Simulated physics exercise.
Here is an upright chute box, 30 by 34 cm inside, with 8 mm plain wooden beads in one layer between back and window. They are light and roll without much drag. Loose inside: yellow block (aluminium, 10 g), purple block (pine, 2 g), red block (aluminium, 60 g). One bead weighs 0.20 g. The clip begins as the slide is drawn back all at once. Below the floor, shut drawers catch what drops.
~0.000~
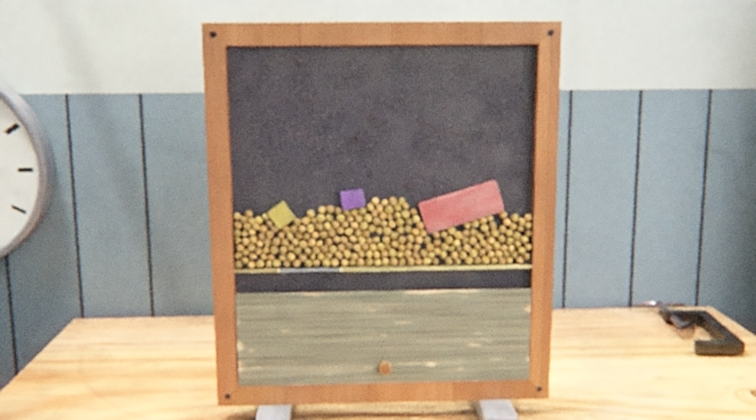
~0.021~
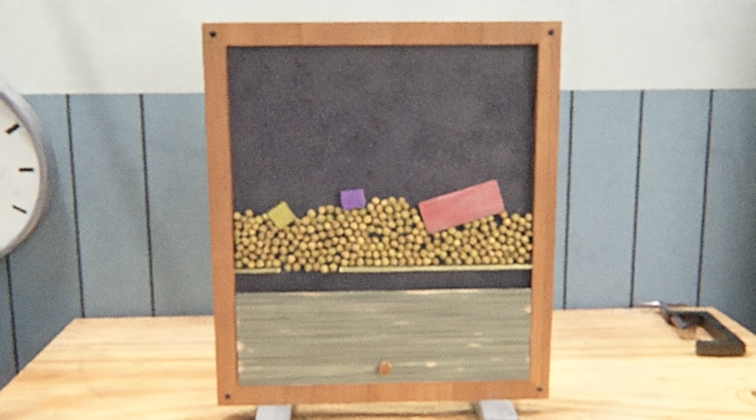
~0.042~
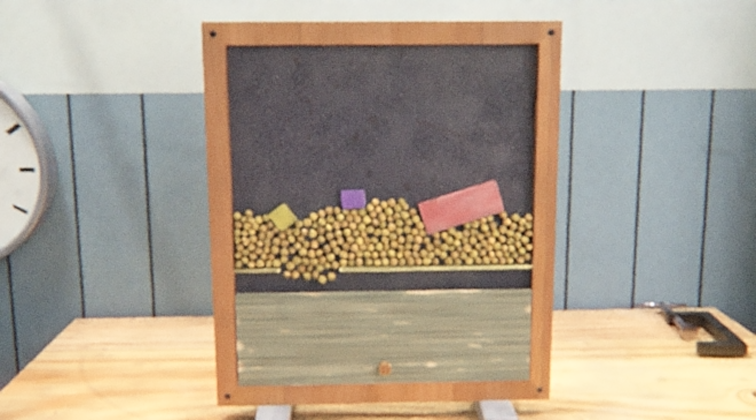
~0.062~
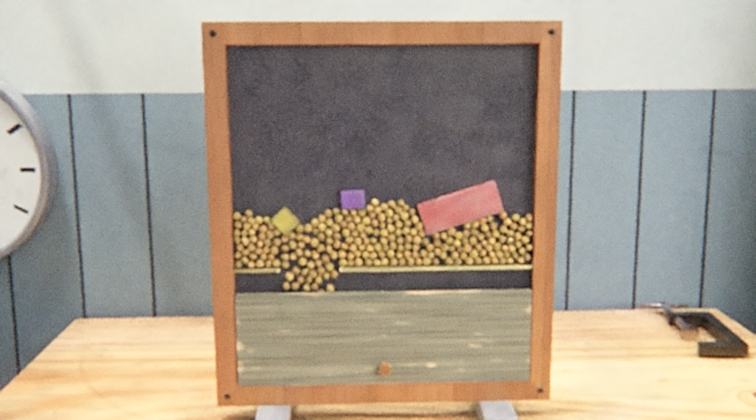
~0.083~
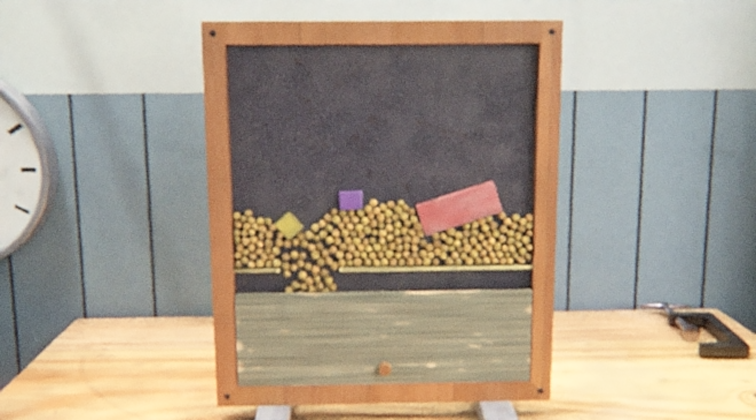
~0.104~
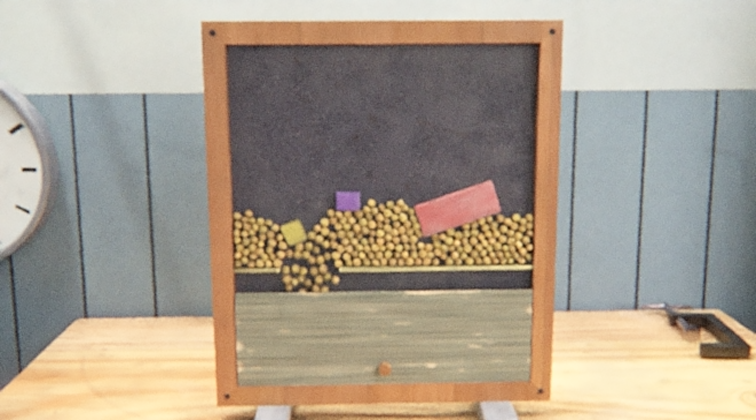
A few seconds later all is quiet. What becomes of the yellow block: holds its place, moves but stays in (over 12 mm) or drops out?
Yellow block: Drops out.
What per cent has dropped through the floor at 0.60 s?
Some 60 per cent.
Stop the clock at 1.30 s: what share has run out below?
Some 65 per cent.
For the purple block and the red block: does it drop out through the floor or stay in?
Purple block drops out, red block out.
After 0.25 s, 30 % are out; yellow block below the floor; purple block moved 7.5 cm tilted 82°; red block moved 2.5 cm tilted 18°.
After 0.60 s, 60 % are out; yellow block below the floor; purple block below the floor; red block moved 12.1 cm tilted 22°.
After 1.30 s, 65 % are out; yellow block below the floor; purple block below the floor; red block below the floor.
At rest by 1.6 s, 65 % are out; yellow block below the floor; purple block below the floor; red block below the floor.
